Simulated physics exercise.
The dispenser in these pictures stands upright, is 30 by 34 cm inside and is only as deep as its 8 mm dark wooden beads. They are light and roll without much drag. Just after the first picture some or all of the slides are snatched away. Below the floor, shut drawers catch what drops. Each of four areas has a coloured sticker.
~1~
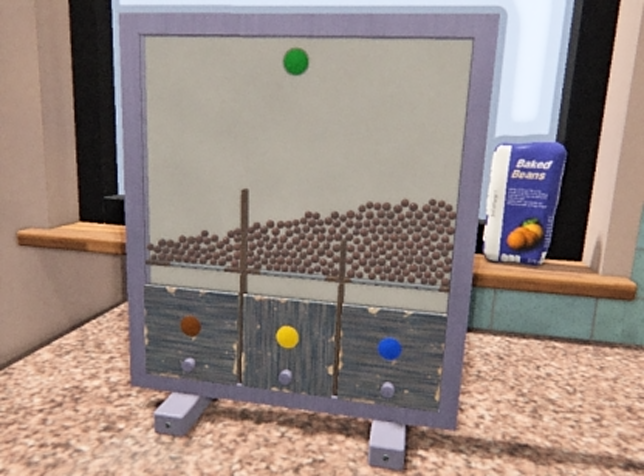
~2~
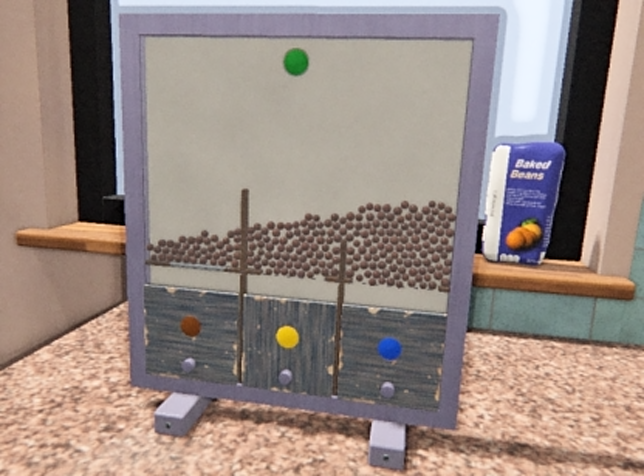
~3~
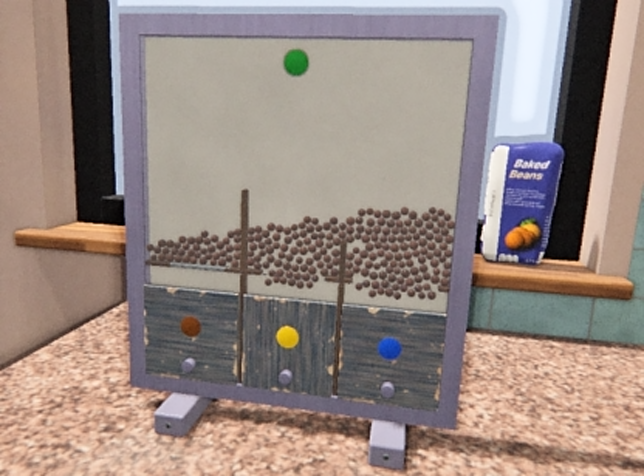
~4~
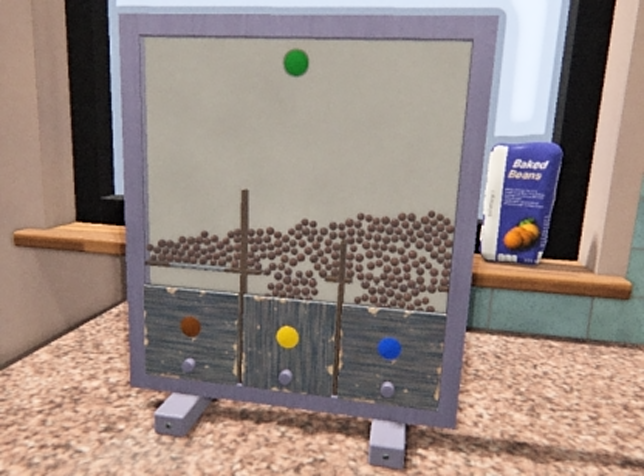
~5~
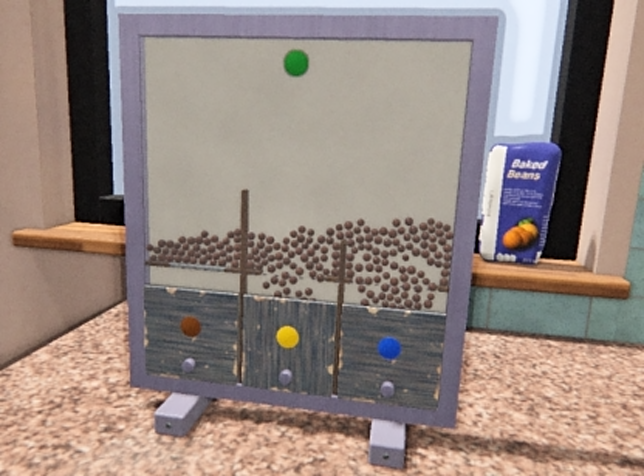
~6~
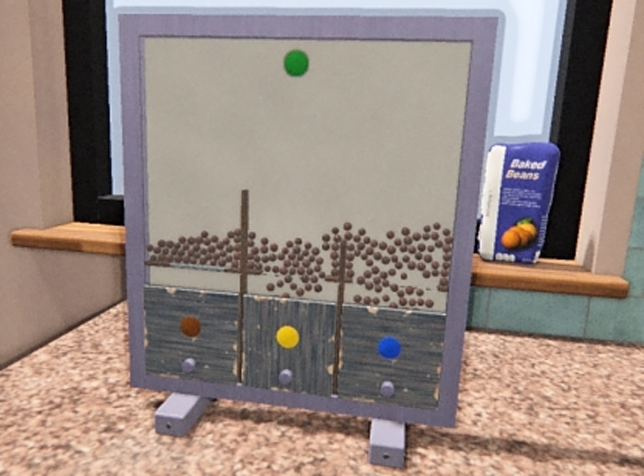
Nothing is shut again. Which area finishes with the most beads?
Answer: Blue.
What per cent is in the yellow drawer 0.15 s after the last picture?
Roughly 30 per cent.
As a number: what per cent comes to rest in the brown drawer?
Some 0 per cent.
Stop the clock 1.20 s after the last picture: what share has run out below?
About 80 per cent.
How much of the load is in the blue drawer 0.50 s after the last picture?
About 45 per cent.
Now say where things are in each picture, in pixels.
The first picture shows about 230 beads; beads centred (327, 246); blue (390, 349), green (296, 62), yellow (288, 337), brown (191, 326); slides (168, 263) to (230, 269), (257, 272) to (331, 278), (347, 280) to (444, 289).
In the second picture, 2 of 3 slides gone; beads centred (326, 248); 0 out.
The third picture shows beads centred (324, 251); 23 out.
The fourth picture shows beads centred (320, 253); 44 out.
The fifth picture shows beads centred (324, 258); 67 out.
The sixth picture shows beads centred (312, 259); 91 out; wall ends (245, 192), (344, 242).
Then, 0.15 s later than the last picture, 75 % are out; blue 45 %, green 25 %, yellow 30 %.
Then, 0.50 s later than the last picture, 80 % are out; blue 45 %, green 20 %, yellow 30 %.
Then, 1.20 s later than the last picture, 80 % are out; blue 45 %, green 20 %, yellow 30 %.
All still 1.4 s after it, 80 % are out; blue 45 %, green 20 %, yellow 30 %, brown 0 %.
